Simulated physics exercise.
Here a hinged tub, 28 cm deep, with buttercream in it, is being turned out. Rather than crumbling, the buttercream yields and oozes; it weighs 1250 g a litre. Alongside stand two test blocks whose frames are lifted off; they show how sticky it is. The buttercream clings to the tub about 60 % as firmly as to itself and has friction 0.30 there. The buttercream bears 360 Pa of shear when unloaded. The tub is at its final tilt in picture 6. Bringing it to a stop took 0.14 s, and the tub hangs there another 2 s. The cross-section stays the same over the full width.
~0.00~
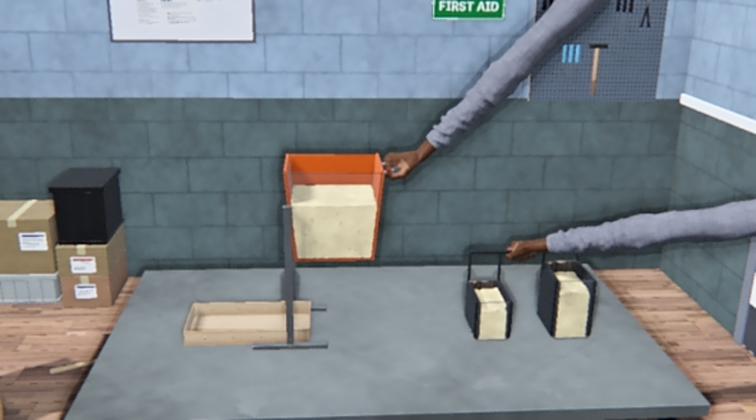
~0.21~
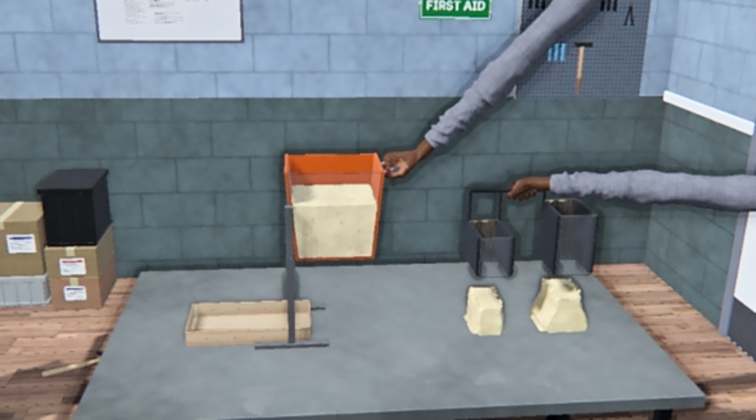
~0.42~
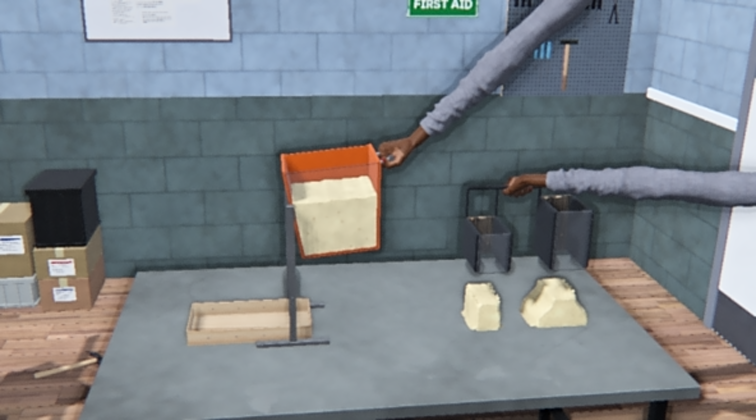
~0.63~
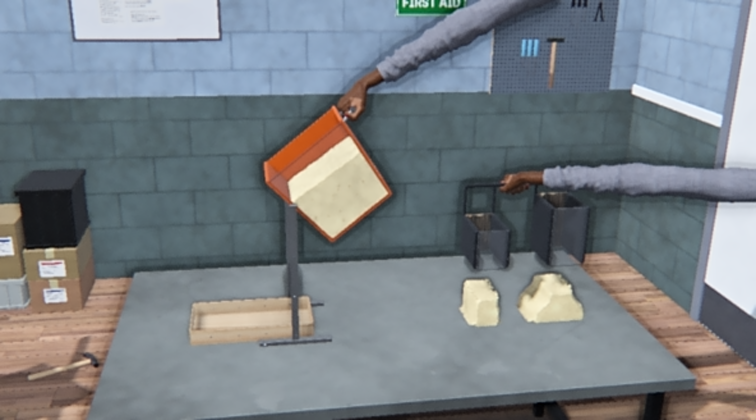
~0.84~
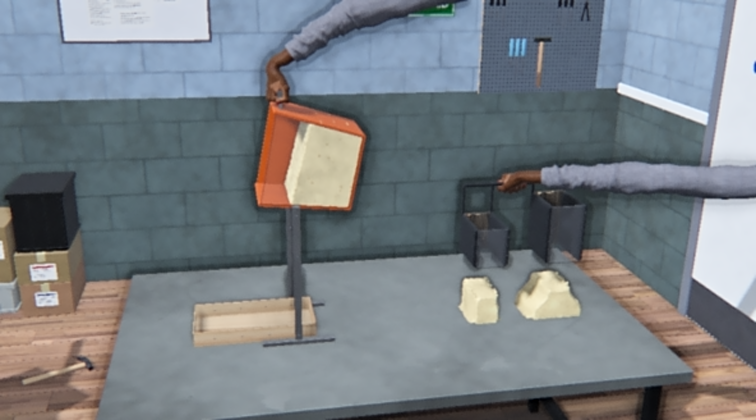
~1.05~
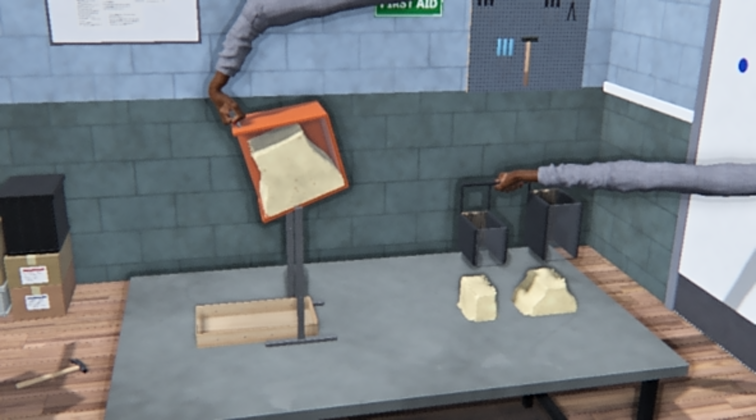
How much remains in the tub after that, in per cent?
0 %.
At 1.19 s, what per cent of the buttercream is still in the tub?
Roughly 60 per cent.
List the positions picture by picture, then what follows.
Handle-side rim at (381, 172), tilt 0 degrees; top of the buttercream at (295, 205); blocks stand 11 cm, 17 cm (left to right), in the first picture.
Handle-side rim at (381, 172), tilt 0 degrees; top of the buttercream at (296, 205); blocks stand 11 cm, 14 cm (left to right), in the second picture.
Handle-side rim at (377, 162), tilt 6 degrees; top of the buttercream at (371, 196); blocks stand 11 cm, 12 cm (left to right), in the third picture.
Handle-side rim at (340, 122), tilt 39 degrees; top of the buttercream at (356, 154); blocks stand 11 cm, 12 cm (left to right), in the fourth picture.
Handle-side rim at (275, 115), tilt 79 degrees; top of the buttercream at (314, 127); blocks stand 11 cm, 12 cm (left to right), in the fifth picture.
Handle-side rim at (235, 136), tilt 105 degrees; top of the buttercream at (303, 135); blocks stand 11 cm, 12 cm (left to right), in the sixth picture.
After 1.19 s, the tub is at 105 degrees and holds 59 %.
After 1.36 s, the tub is at 105 degrees and holds 27 %.
After 1.53 s, the tub is at 105 degrees and holds 9 %.
After 1.70 s, the tub is at 105 degrees and holds 0 %.
After 3.05 s, at the end, the tub is at 105 degrees and holds 0 %.
